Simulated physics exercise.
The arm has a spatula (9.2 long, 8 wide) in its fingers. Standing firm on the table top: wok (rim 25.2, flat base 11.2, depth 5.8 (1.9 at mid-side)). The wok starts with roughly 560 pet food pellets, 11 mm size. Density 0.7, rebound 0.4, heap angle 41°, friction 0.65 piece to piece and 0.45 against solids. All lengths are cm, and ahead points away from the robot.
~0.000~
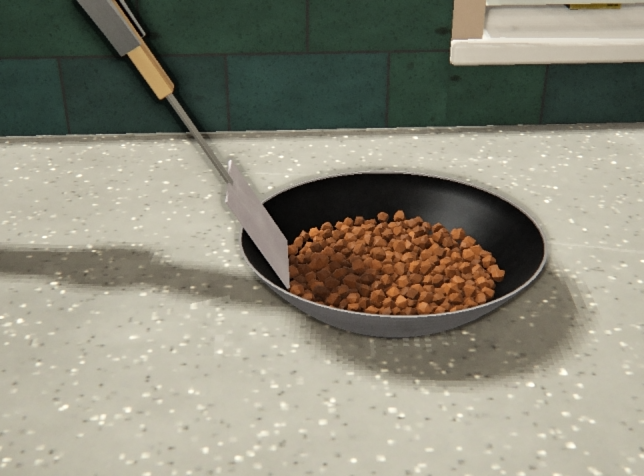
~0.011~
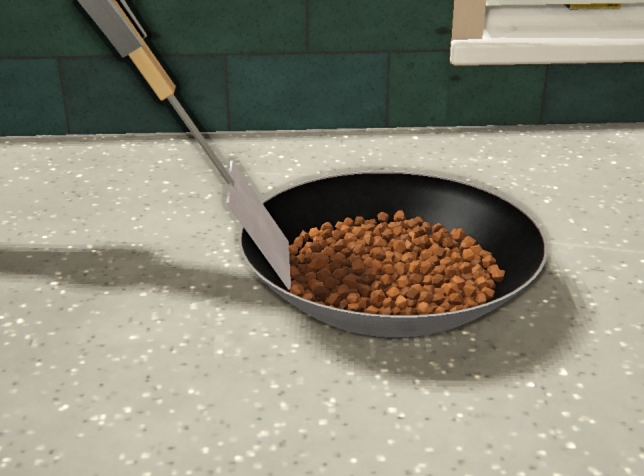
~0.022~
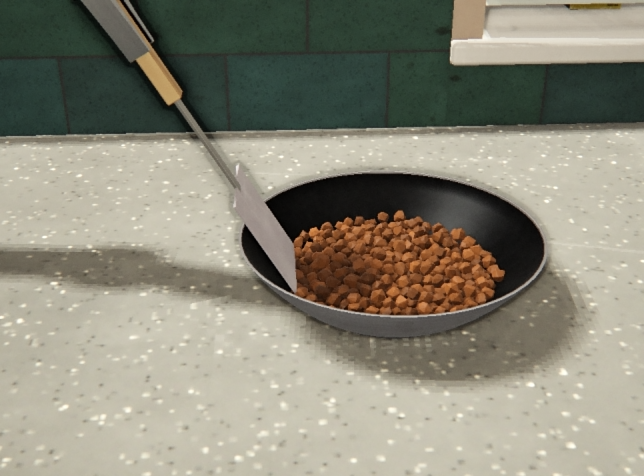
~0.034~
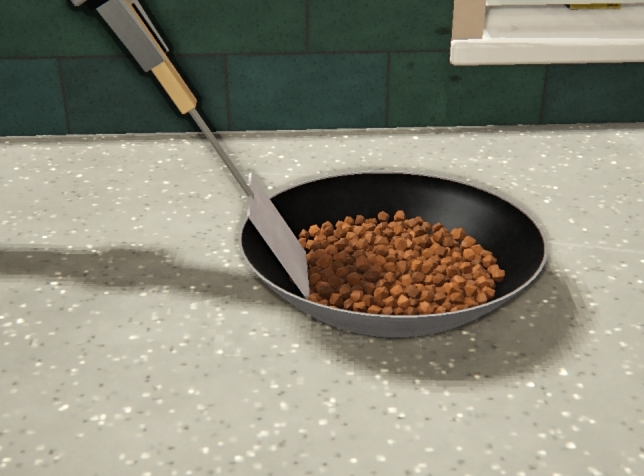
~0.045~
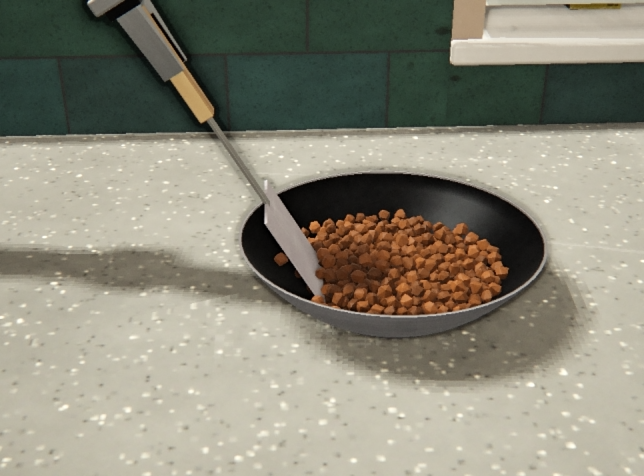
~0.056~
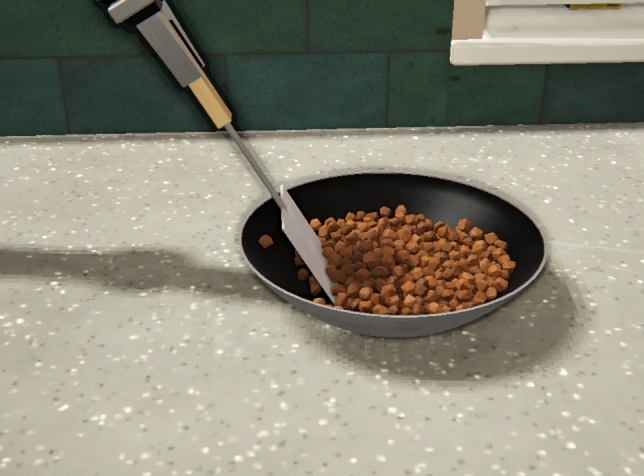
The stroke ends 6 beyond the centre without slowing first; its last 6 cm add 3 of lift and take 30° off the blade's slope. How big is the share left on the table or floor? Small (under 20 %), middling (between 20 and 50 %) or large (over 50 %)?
Share on the table or floor: Middling (between 20 and 50 %).
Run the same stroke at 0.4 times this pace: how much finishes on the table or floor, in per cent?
Some 5 per cent.
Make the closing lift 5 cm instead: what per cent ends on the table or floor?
About 30 per cent.
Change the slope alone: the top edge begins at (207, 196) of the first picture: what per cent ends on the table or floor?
Some 20 per cent.
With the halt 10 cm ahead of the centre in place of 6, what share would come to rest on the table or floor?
It would be near 60 per cent.
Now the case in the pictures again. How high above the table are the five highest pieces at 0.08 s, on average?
About 7 cm.
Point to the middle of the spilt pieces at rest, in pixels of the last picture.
At about (621, 286).
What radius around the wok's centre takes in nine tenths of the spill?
About 30 cm.
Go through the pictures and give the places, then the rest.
The first picture shows spatula top edge at (228, 180), sloping 60°; upper third of the load around (389, 264), from x 290 to 500, top at y 215; 556 in the wok.
The second picture shows spatula top edge at (230, 181), sloping 60°; upper third of the load around (389, 264), from x 290 to 500, top at y 215.
The third picture shows spatula top edge at (236, 185), sloping 60°; upper third of the load around (393, 264), from x 290 to 500, top at y 215.
The fourth picture shows spatula top edge at (249, 193), sloping 60°; upper third of the load around (393, 262), from x 295 to 500, top at y 215.
The fifth picture shows spatula top edge at (266, 201), sloping 60°; upper third of the load around (398, 260), from x 280 to 500, top at y 215.
The sixth picture shows spatula top edge at (282, 206), sloping 60°; upper third of the load around (404, 257), from x 265 to 510, top at y 210; 556 in the wok.
By 0.08 s, sloping 60°, highest piece 9 above the table; 555 in the wok, 1 on the blade or in flight.
By 0.11 s, sloping 50°, highest piece 16 above the table; 552 in the wok, 4 on the blade or in flight.
By 0.32 s, sloping 30°, highest piece 48 above the table; 366 in the wok, 105 on the table or floor, 85 on the blade or in flight.
By 1.37 s, sloping 30°, highest piece 7 above the table; 366 in the wok, 190 on the table or floor.
Final count, 366 in the wok, 190 on the table or floor. That is 34 % on the table or floor.
